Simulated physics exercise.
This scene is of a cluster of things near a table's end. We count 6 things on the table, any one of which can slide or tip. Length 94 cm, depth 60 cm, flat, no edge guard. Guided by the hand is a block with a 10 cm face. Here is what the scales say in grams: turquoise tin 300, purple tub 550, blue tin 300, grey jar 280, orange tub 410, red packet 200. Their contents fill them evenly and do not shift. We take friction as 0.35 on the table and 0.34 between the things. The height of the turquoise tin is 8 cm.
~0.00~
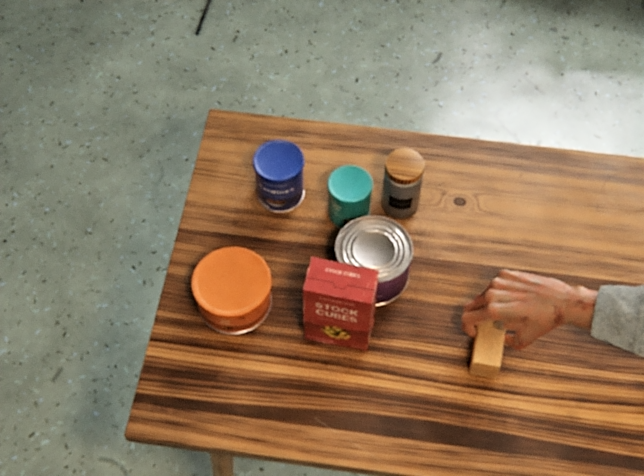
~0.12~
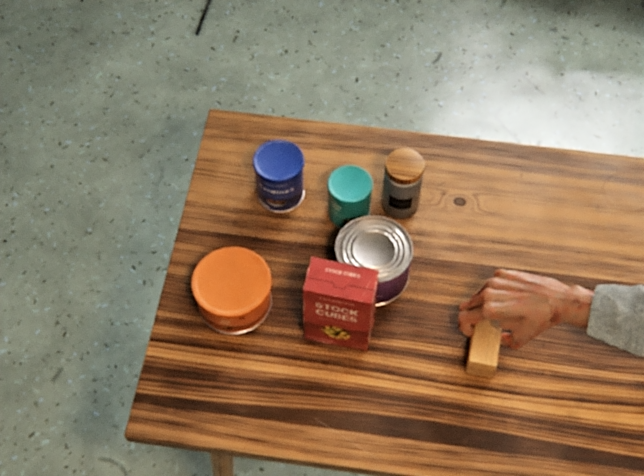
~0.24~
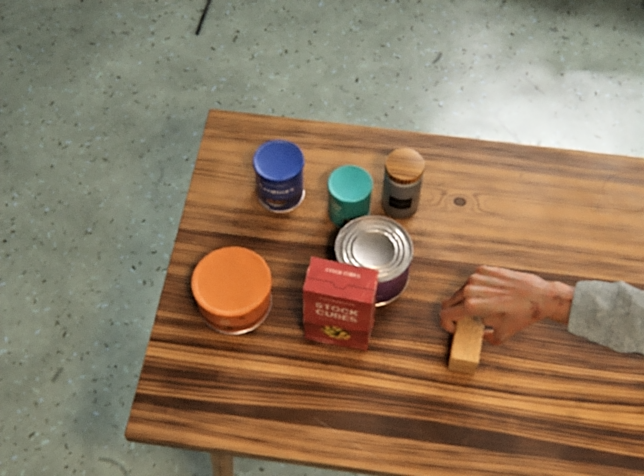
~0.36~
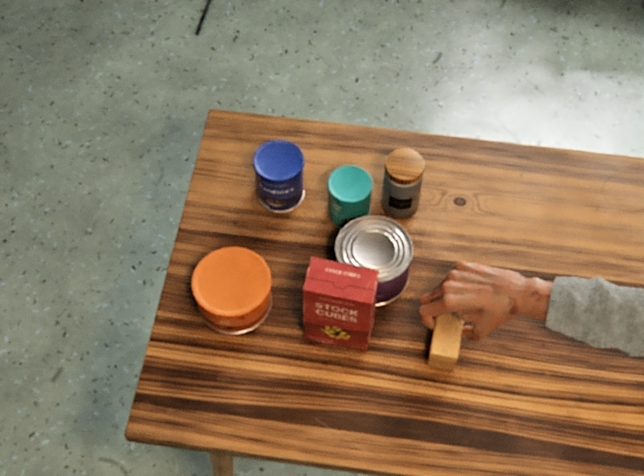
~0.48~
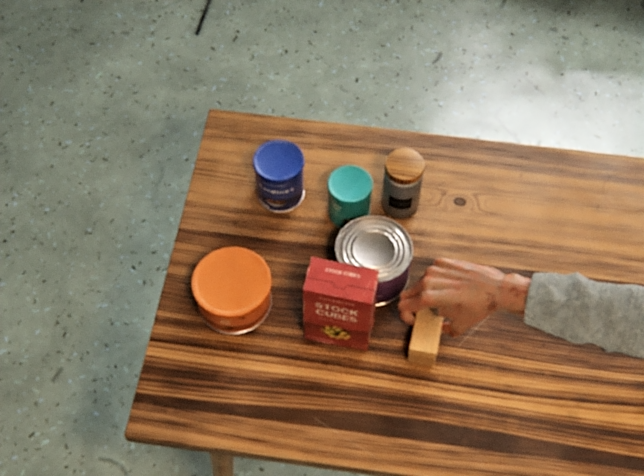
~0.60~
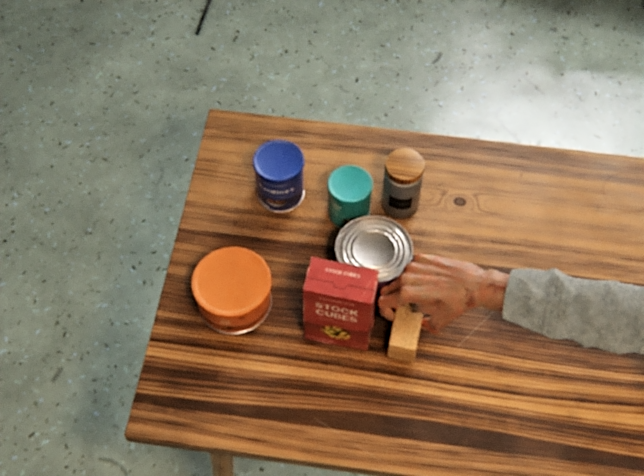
A striped wooden table stands on a speckled grey-green floor, seen from above at an angle by a camera that stays still. An orange-lidded tub sits at left beside a red stock cubes packet, with a silver-topped purple tub, a turquoise tin, a blue tin and a grey jar behind. From the right, a grey-sleeved hand slides a small wooden block steadily leftward, close to the packet, while everything else stays put.
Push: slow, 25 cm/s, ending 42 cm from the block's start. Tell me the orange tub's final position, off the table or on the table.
It finishes off the table.
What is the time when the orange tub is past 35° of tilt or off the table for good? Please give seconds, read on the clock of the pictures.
It happens at about 1.4 s.
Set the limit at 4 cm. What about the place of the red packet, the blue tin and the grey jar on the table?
First, the red packet is moved away; second, the blue tin stays in its position; third, the grey jar stays in its position.
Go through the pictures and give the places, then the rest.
Block slid 0 cm; orange tub (233, 291); turquoise tin (350, 199), in the first frame.
Block slid 1 cm; blue tin (280, 177); grey jar (402, 184), in the second frame.
Block slid 3 cm; red packet (340, 306); turquoise tin (350, 199), in the third frame.
Block slid 6 cm; purple tub (373, 261); blue tin (280, 177), in the fourth frame.
Block slid 9 cm; grey jar (402, 184); red packet (340, 306), in the fifth frame.
Block slid 12 cm; orange tub (233, 291); turquoise tin (350, 199), in the sixth frame.
After 1.30 s, block slid 30 cm; orange tub moved 9 cm near (177, 280); red packet moved 15 cm; purple tub moved 4 cm.
After 1.70 s, block slid 40 cm; orange tub now off the table; red packet moved 25 cm; purple tub moved 4 cm.
In the end (2.2 s), off the table, orange tub; not toppled but over 4 cm from the start, purple tub and red packet; the other 3 under 4 cm from the start.
